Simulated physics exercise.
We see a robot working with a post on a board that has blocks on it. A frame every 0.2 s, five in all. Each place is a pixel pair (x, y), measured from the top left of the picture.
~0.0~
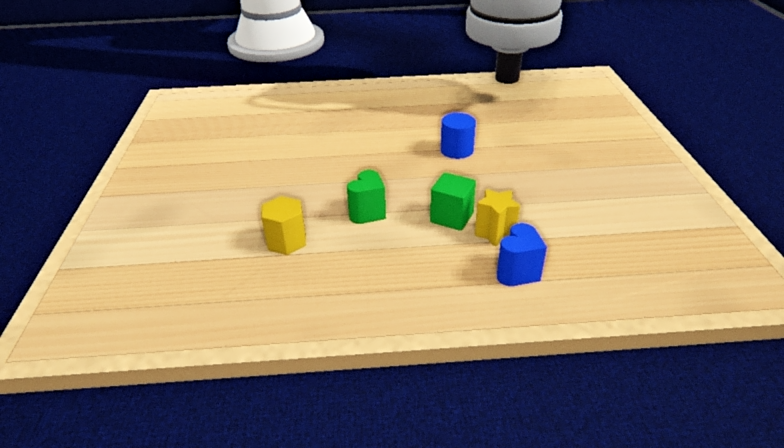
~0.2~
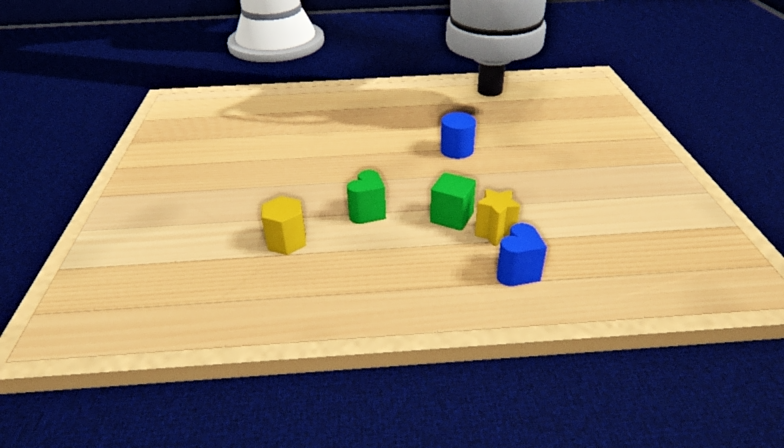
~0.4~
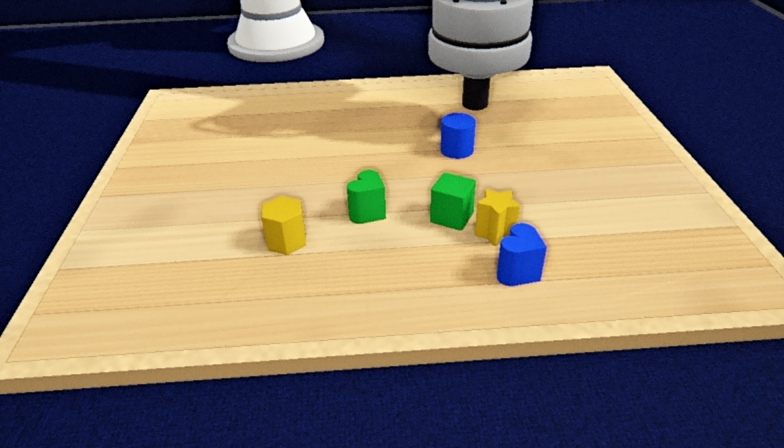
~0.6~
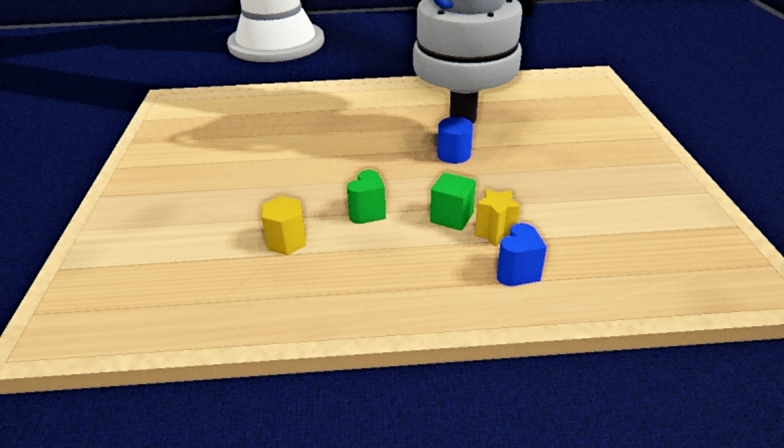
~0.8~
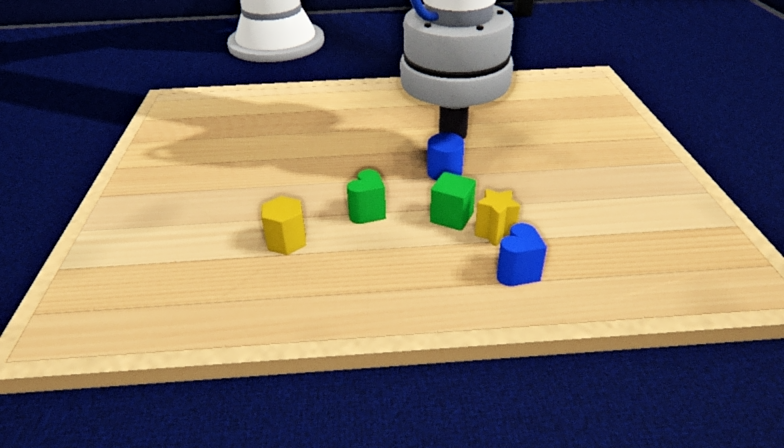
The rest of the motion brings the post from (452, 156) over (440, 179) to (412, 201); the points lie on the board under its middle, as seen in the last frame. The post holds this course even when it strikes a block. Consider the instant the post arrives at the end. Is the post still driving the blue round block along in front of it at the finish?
In short: Yes.
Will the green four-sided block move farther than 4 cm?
No, that is not what happens.
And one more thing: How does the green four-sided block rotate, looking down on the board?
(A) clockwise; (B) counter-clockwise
My pick is B.
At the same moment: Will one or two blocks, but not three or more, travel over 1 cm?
My answer is yes.
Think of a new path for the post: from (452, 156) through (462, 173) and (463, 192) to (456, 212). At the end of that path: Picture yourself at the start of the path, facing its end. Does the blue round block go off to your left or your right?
Answer: Rightward.
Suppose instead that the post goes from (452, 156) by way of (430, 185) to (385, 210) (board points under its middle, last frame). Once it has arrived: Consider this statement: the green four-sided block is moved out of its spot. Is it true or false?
That is true.
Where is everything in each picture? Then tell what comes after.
Post's lower end (507, 79); green heart (366, 181); blue round block (459, 120); green four-sided block (454, 184), in the first picture.
Post (490, 92); blocks still, in the second picture.
Post (475, 105); blocks still, in the third picture.
Post (463, 119); blue round block (456, 125), in the fourth picture.
Post (453, 135); green heart (366, 181); blue round block (446, 141); green four-sided block (454, 184), in the fifth picture.
The first path, step by step. One third of the way, post (448, 150); blue round block (439, 158).
Two thirds of the way, post (431, 164); blue round block (421, 173); green four-sided block (450, 192), turned 30° anticlockwise.
At the end, post (412, 179); green heart still; blue round block (405, 189); green four-sided block (445, 198), turned 75° anticlockwise.
